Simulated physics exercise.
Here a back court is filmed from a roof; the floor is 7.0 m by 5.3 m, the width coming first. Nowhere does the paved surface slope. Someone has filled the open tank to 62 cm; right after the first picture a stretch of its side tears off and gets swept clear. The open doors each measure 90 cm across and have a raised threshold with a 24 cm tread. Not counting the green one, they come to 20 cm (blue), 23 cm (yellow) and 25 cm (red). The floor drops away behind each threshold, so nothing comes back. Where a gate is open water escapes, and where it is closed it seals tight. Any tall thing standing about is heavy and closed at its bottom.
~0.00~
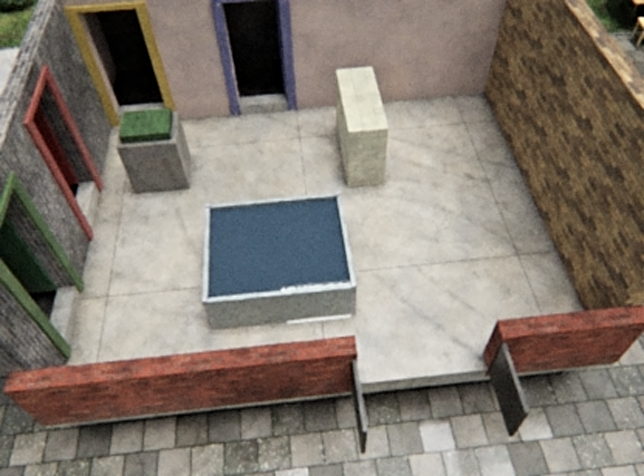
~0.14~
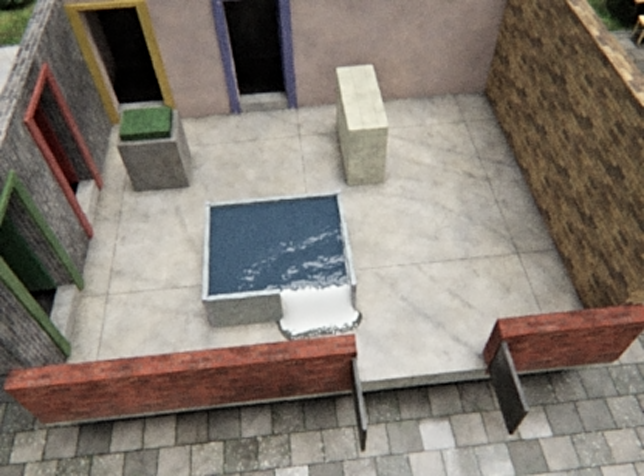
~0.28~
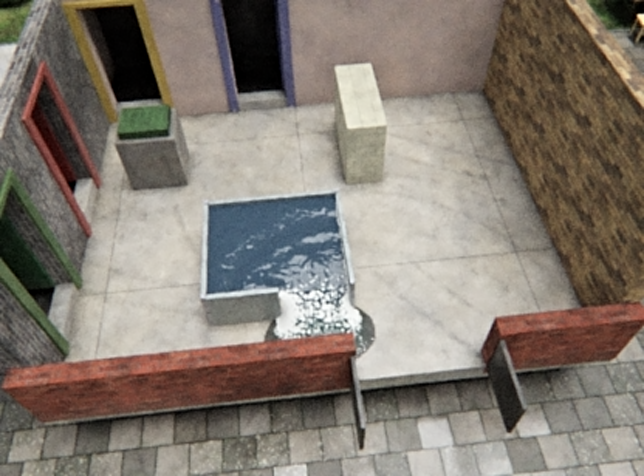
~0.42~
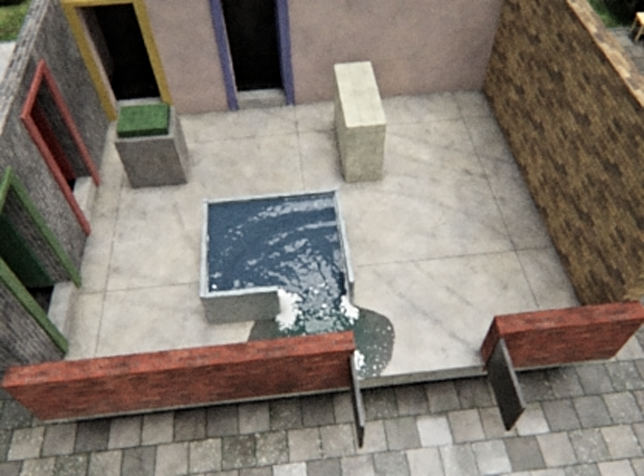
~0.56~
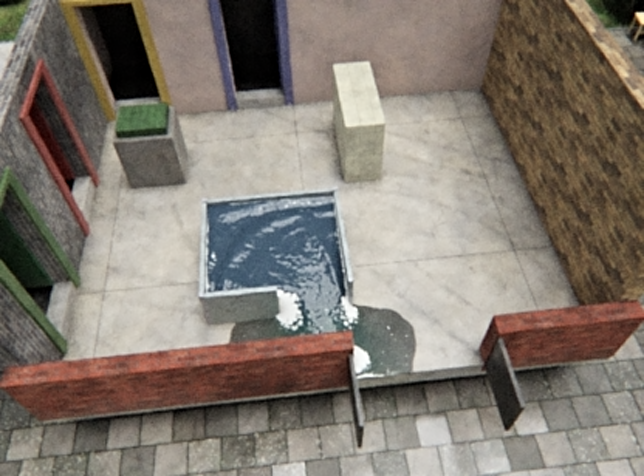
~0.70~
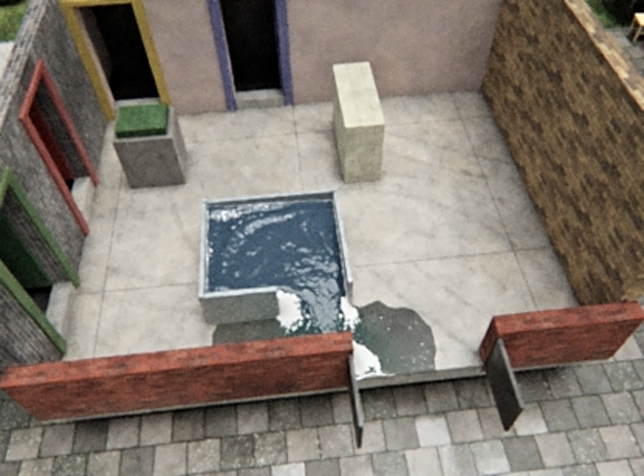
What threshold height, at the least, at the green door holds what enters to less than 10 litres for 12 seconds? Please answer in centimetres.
A height of roughly 15 cm.
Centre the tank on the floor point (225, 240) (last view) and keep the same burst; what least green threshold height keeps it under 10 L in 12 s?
With that change, some 12.5 centimetres.
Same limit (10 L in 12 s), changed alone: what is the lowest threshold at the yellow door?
Yellow: Roughly 7.5 cm.
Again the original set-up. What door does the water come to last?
It's the blue door.
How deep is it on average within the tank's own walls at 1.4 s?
It averages near 41 cm.
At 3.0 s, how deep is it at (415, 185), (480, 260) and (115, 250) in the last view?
About 0, 1 and 4 cm.
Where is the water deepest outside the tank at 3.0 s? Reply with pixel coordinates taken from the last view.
Near pixel (312, 365).
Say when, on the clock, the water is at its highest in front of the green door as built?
The depth peaks at about 2.4 seconds.
After 1.4 s water covers 15 % of the floor, deepest (46 cm) near (326, 364); it has not reached the green door.
After 3.0 s water covers 30 % of the floor, deepest (26 cm) near (312, 365); 15 cm at the green door, 1 litre in over its 19 cm threshold.
After 12.0 s water covers 95 % of the floor, deepest (6 cm) near (312, 365); 4 cm at the green door, 2 litres in over its 19 cm threshold.
At the green door as built, the water arrived by 1.8 s and peaked near 19 cm at 2.4 s.
With a threshold of 12.5 cm, 24 litres would have come in within the 12 s; with 17 cm, 4 litres. So under 10 litres takes about 15 cm.
